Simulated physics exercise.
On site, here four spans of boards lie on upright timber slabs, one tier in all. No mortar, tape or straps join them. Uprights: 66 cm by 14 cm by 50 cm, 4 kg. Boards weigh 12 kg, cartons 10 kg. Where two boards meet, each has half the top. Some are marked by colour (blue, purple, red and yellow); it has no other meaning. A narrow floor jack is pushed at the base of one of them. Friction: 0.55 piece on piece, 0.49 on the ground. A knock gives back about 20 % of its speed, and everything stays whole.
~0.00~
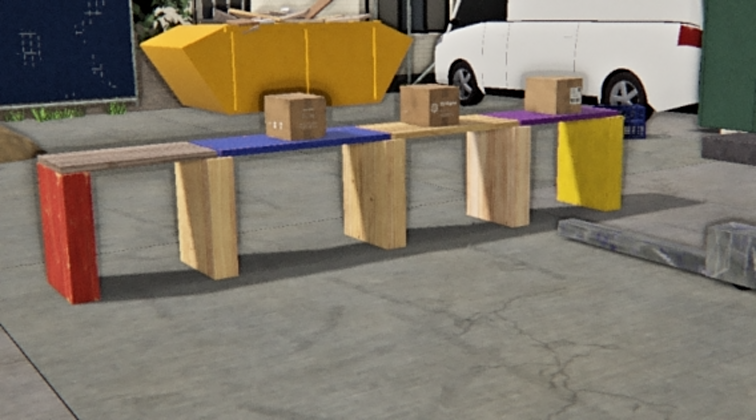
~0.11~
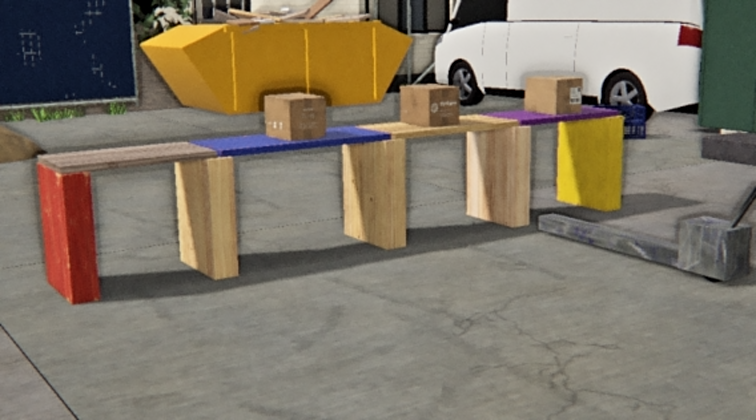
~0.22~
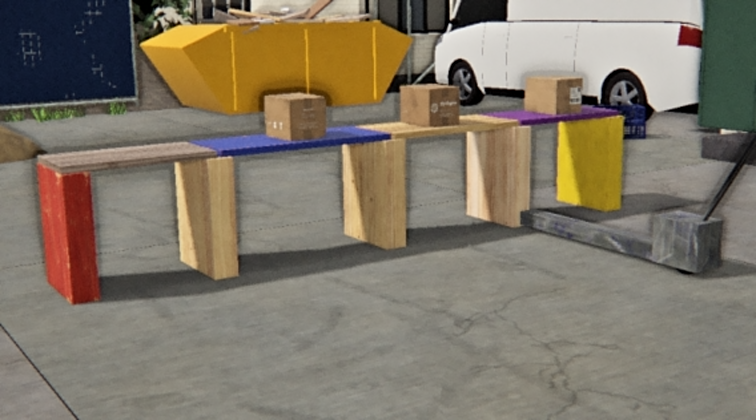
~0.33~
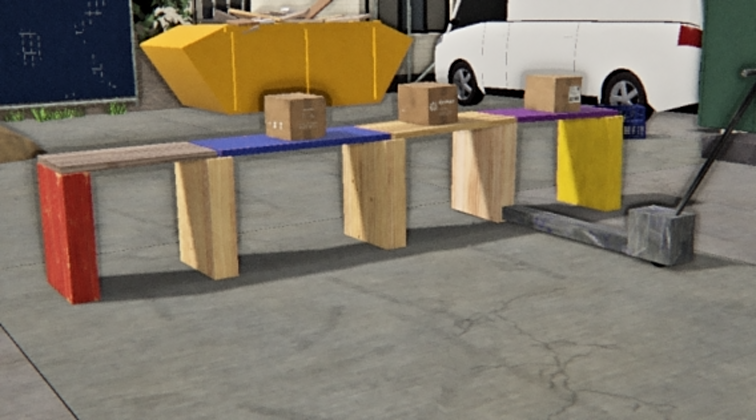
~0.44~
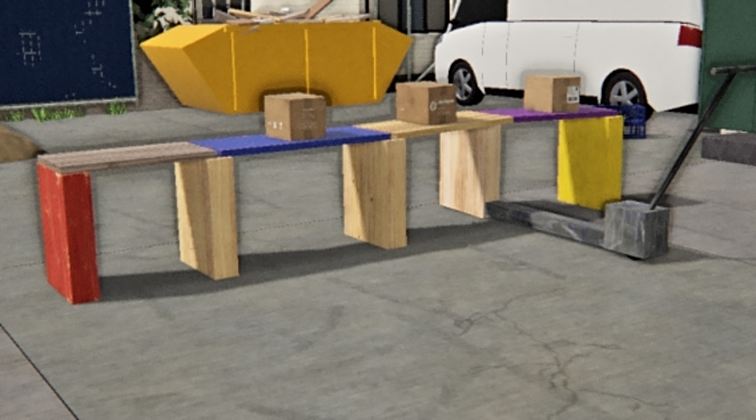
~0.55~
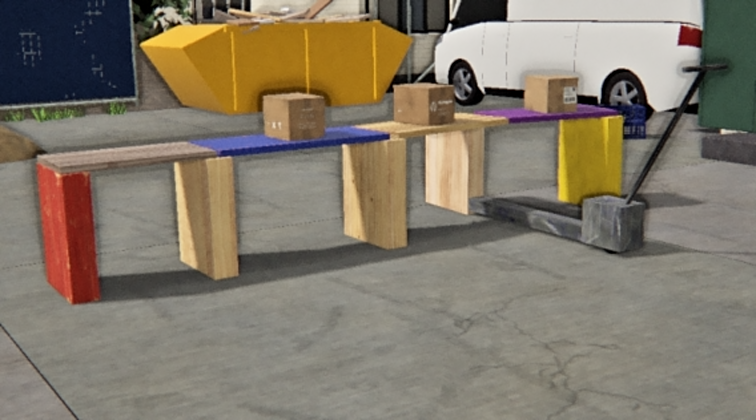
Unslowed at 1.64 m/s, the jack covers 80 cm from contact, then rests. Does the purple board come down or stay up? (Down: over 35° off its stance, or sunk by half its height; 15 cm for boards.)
It comes down.
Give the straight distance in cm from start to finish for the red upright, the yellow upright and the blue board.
About: Red 0, yellow 40, blue 0.
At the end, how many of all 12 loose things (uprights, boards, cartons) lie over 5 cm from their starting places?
It is 6.
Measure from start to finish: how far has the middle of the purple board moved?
Roughly 70 cm away.
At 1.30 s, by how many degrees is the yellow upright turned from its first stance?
Roughly 90°.
After 0.70 s, none of the 12 pieces down, 5 disturbed; purple board leaning 9°.
After 0.96 s, 2 of the 12 pieces down; purple board leaning 52°, 28 cm lower; yellow upright leaning 14°.
After 1.30 s, 5 of the 12 pieces down; purple board 51 cm lower; yellow upright on its side.
After 2.30 s, 5 of the 12 pieces down; purple board 52 cm lower; yellow upright on its side.
At rest (5.8 s), 5 of the 12 pieces down; purple board 52 cm lower; yellow upright on its side; blue board unmoved. As the last picture would show them, middles, purple board near (593, 181), yellow upright near (628, 195).
